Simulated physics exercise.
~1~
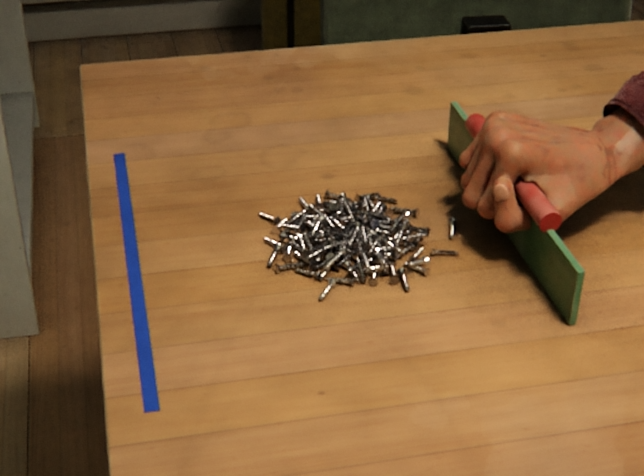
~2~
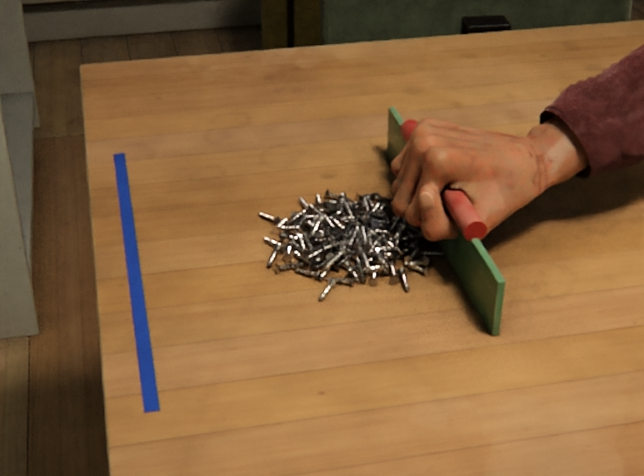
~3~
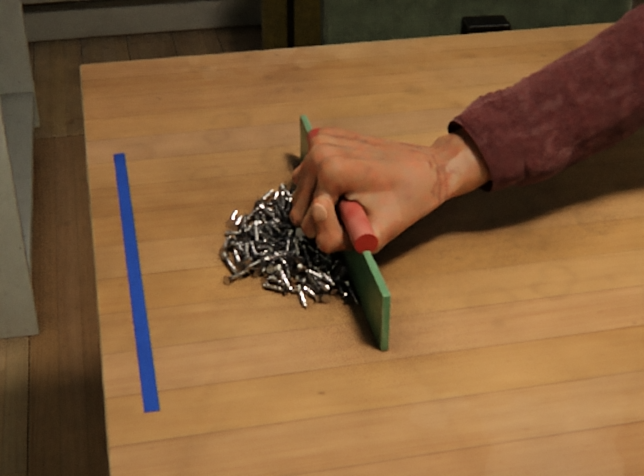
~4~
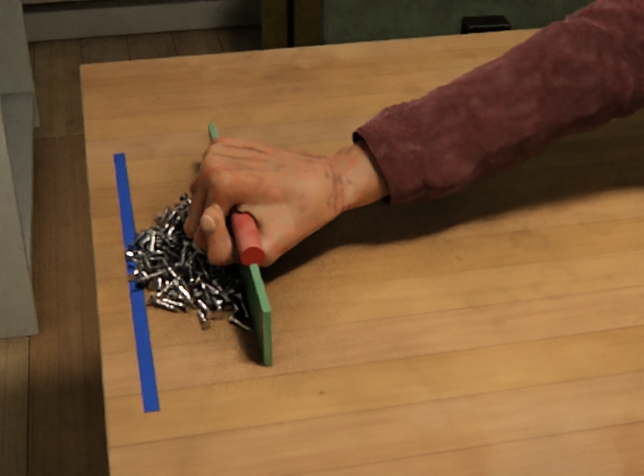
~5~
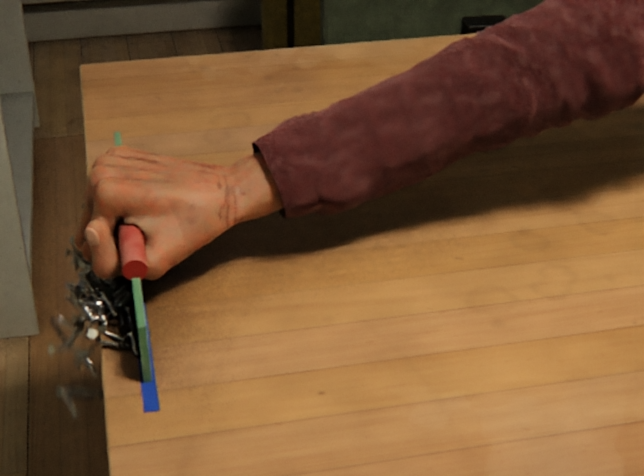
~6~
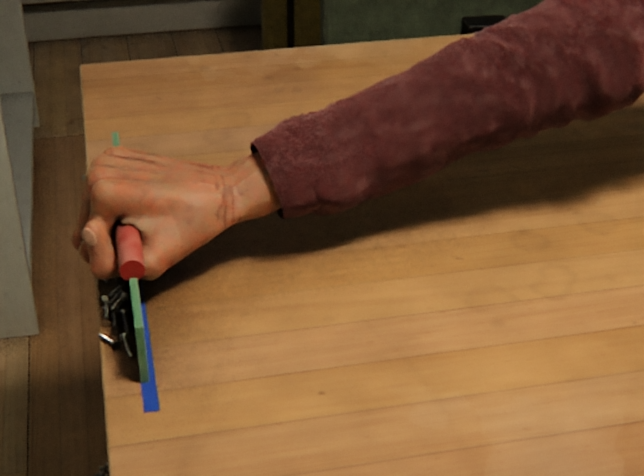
Hand with a green scraper pushing a pile of small metal pieces left to blue tape, most spilling off the table edge.
